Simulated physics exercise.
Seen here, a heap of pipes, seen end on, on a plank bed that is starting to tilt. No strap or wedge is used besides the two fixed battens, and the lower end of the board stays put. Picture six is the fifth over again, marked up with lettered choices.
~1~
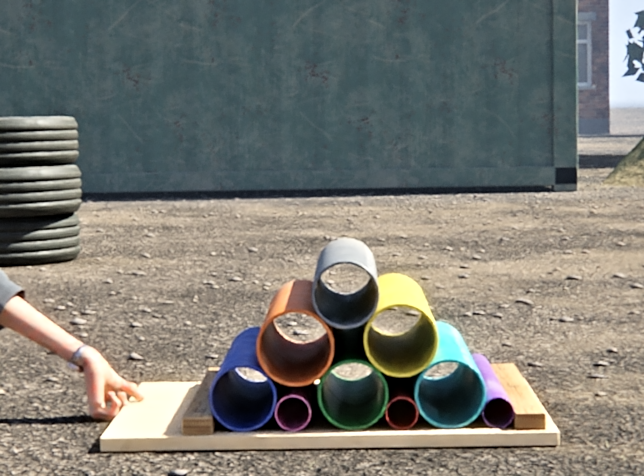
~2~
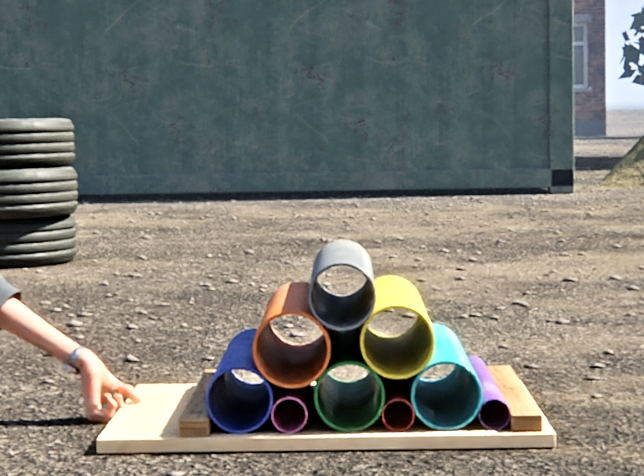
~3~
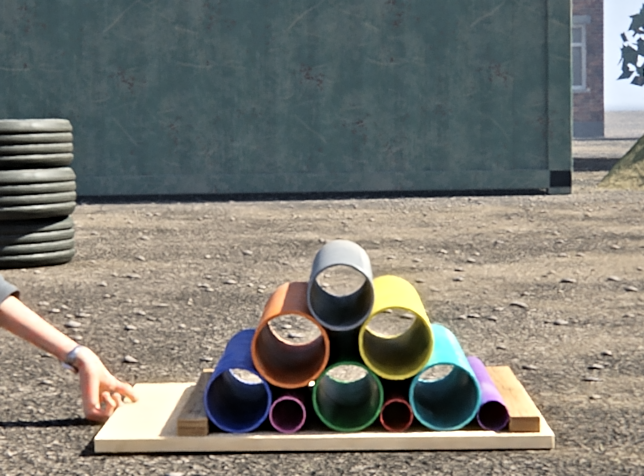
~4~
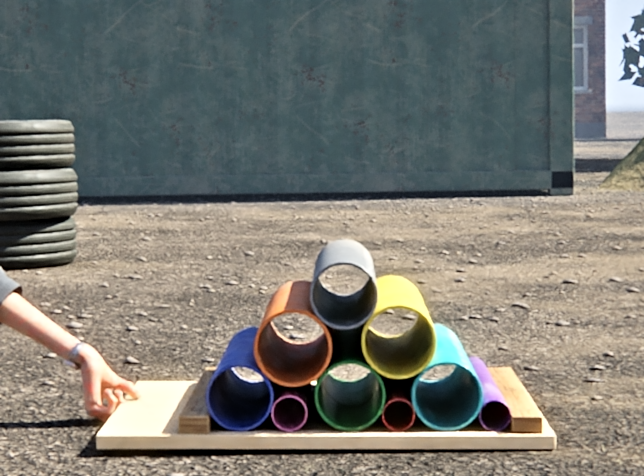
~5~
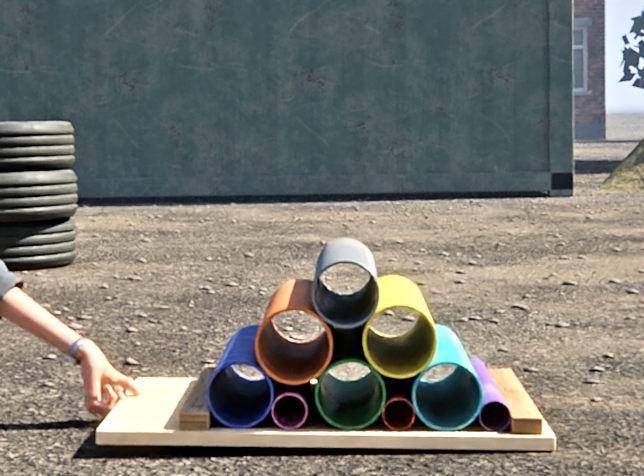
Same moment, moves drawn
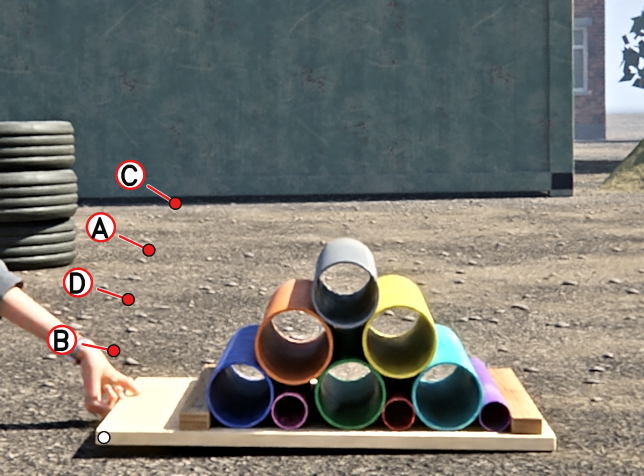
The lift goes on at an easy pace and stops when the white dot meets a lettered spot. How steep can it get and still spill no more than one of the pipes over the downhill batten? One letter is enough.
At most to C.
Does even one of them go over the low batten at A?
No.
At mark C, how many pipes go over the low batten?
At C the number is none.
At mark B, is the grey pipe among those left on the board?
The grey pipe: Yes.
On the marked copy, A at (149, 250); B at (113, 351); C at (175, 203); D at (128, 300); the white dot at (104, 438).
With C. Early on, board at 19°.
Further on, board at 33°.
At the end, board at 33°, none over the low batten.
As for the rest, A none over the low batten; B none over the low batten; D none over the low batten.
